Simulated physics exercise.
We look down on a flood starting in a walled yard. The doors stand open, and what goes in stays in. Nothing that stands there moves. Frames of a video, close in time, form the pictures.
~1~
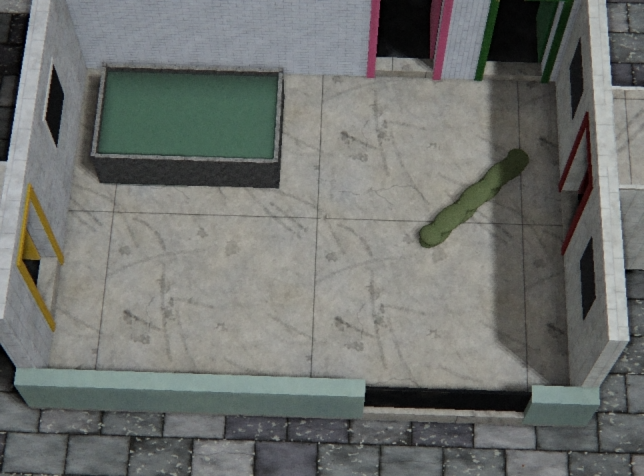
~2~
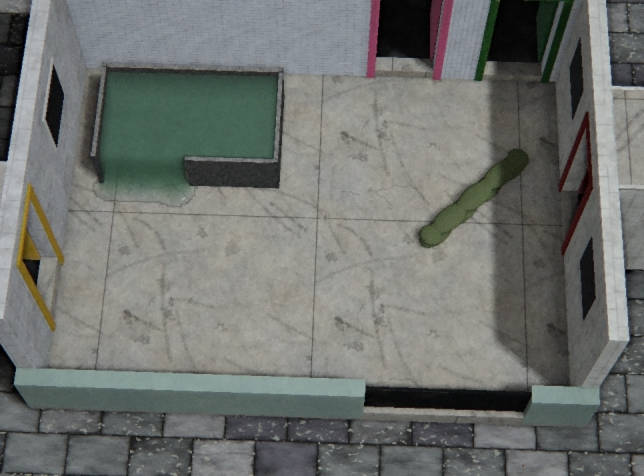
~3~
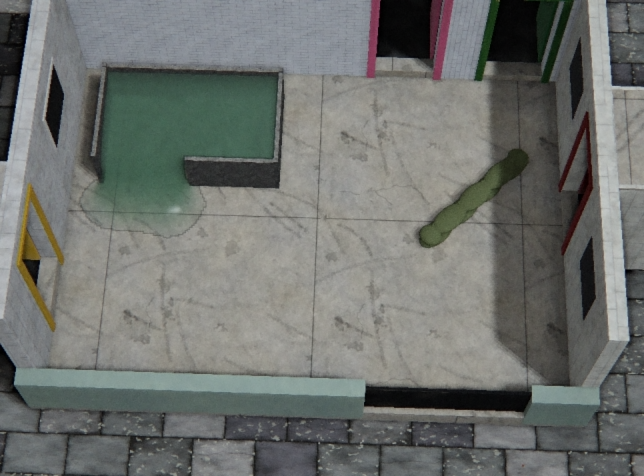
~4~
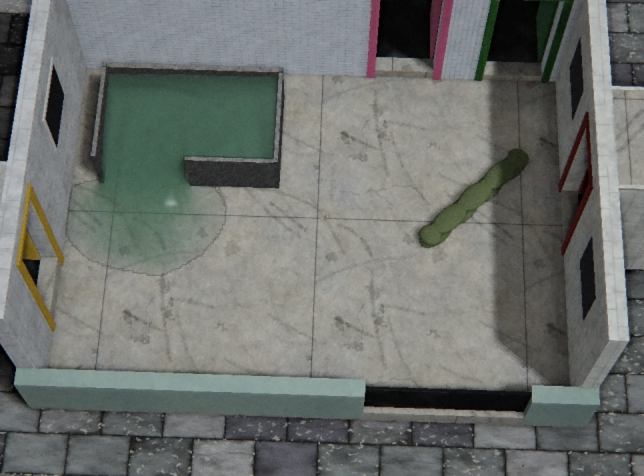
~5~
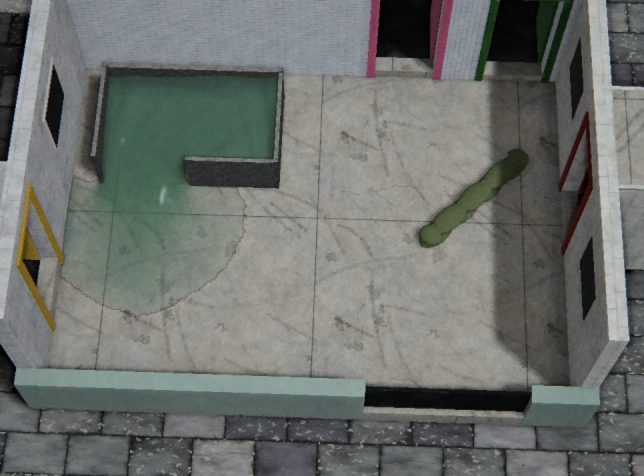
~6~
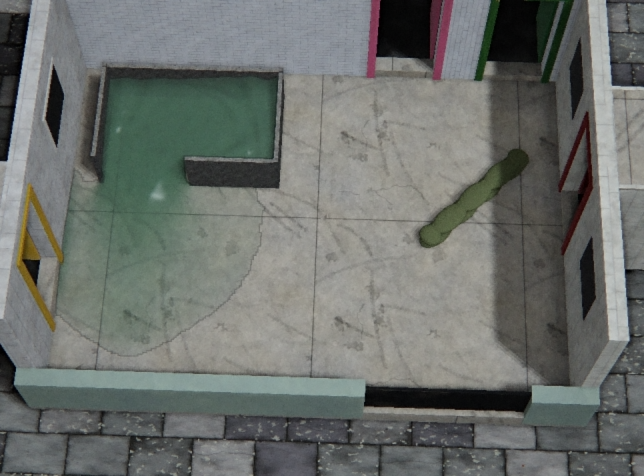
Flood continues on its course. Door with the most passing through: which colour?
Red.
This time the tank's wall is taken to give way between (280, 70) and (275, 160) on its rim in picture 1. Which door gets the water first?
I'd go with the pink-painted one.
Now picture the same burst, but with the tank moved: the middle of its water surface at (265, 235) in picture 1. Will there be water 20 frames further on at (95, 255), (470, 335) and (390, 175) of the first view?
Log, spots in order: Taken by the flood / taken by the flood / unwetted.
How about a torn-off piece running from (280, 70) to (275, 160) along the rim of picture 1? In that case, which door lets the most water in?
I'd say the green door.
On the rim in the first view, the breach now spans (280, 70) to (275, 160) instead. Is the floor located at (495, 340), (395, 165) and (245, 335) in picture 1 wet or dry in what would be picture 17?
Going through them one by one, I'd call them sodden, sodden and spared.
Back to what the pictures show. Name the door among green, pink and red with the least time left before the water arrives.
The red one.
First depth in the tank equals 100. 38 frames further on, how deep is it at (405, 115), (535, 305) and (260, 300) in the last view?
Respectively near 2, 20 and 10 per cent.
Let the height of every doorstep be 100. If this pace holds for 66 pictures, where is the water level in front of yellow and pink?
Approx. 30 % then 40 %.
A moment on, water covers 25 % of the floor; yellow door wet at the sill, nothing in, green door not reached, pink door not reached, red door not reached.
Next, water covers 30 % of the floor; yellow door wet at the sill, nothing in, green door not reached, pink door not reached, red door not reached.
Then, water covers 55 % of the floor; yellow door wet at the sill, nothing in, green door not reached, pink door not reached, red door not reached.
Later, water covers 90 % of the floor; yellow door a trickle in, green door wet at the sill, nothing in, pink door wet at the sill, nothing in, red door some in.
In the end, water covers 95 % of the floor; yellow door a trickle in, green door a trickle in, pink door wet at the sill, nothing in, red door a lot in; the red door has let in the most.
